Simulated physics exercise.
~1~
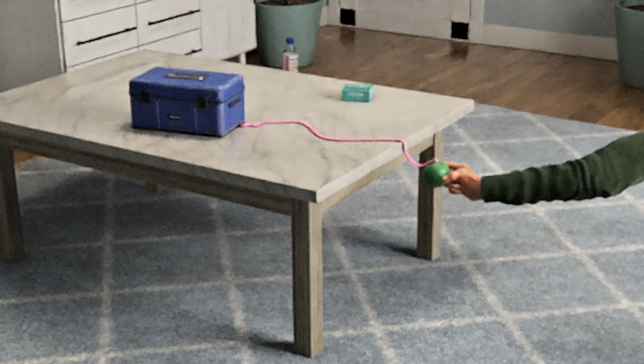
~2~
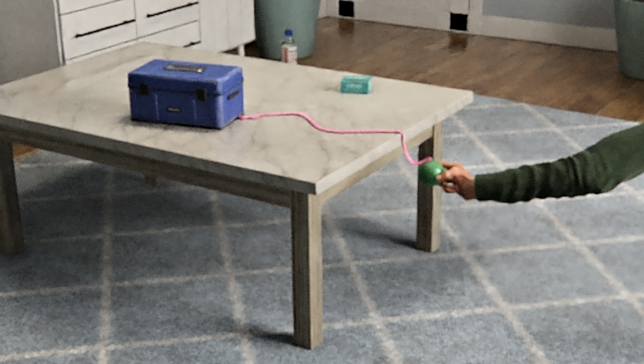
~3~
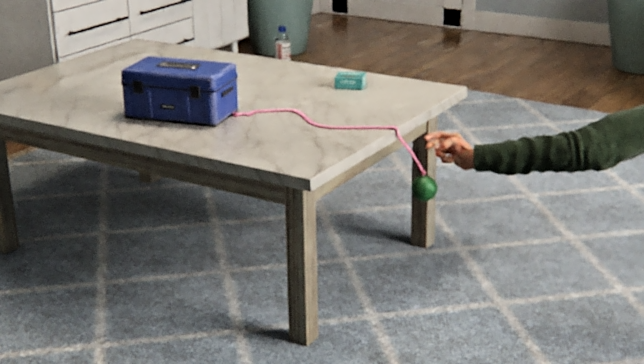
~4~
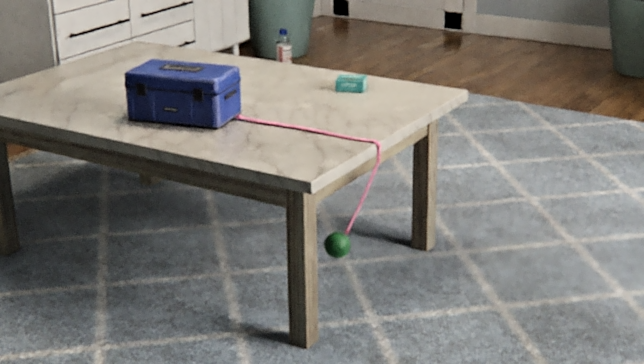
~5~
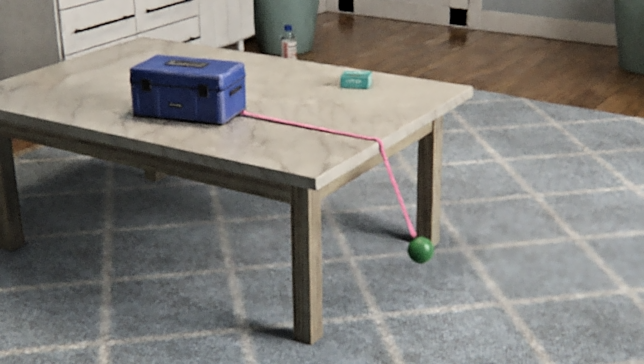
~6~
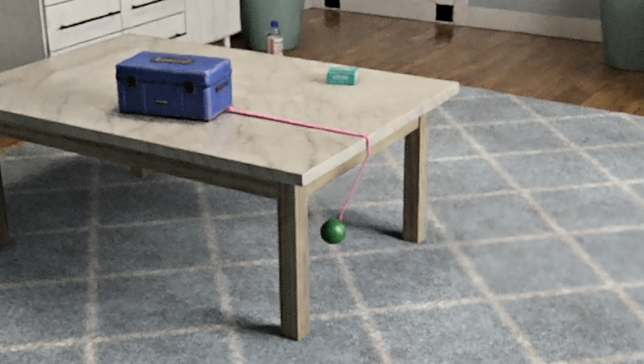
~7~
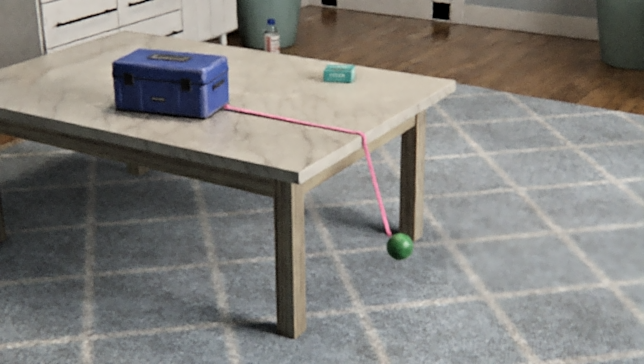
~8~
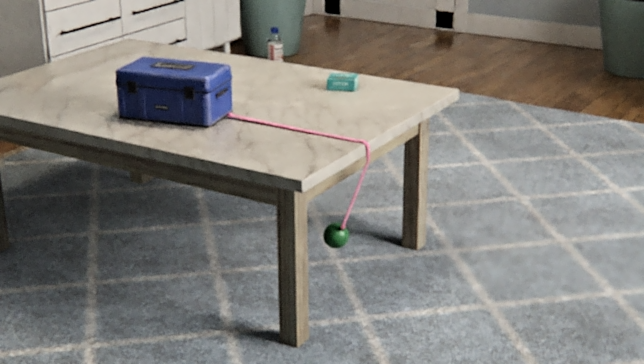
A hand in a dark green sleeve holds a green ball just off the right edge of a pale marble-topped table, seen from slightly above by a gently swaying camera. A pink ribbon runs from the ball across the top to a blue toolbox at the left, with a small turquoise box farther back, on a patterned blue-grey rug. The fingers open, the ball drops, and the arm withdraws. The ball swings left beneath the edge, then right, and keeps swinging back and forth. It ends dangling below the tabletop, while toolbox and turquoise box stay put.
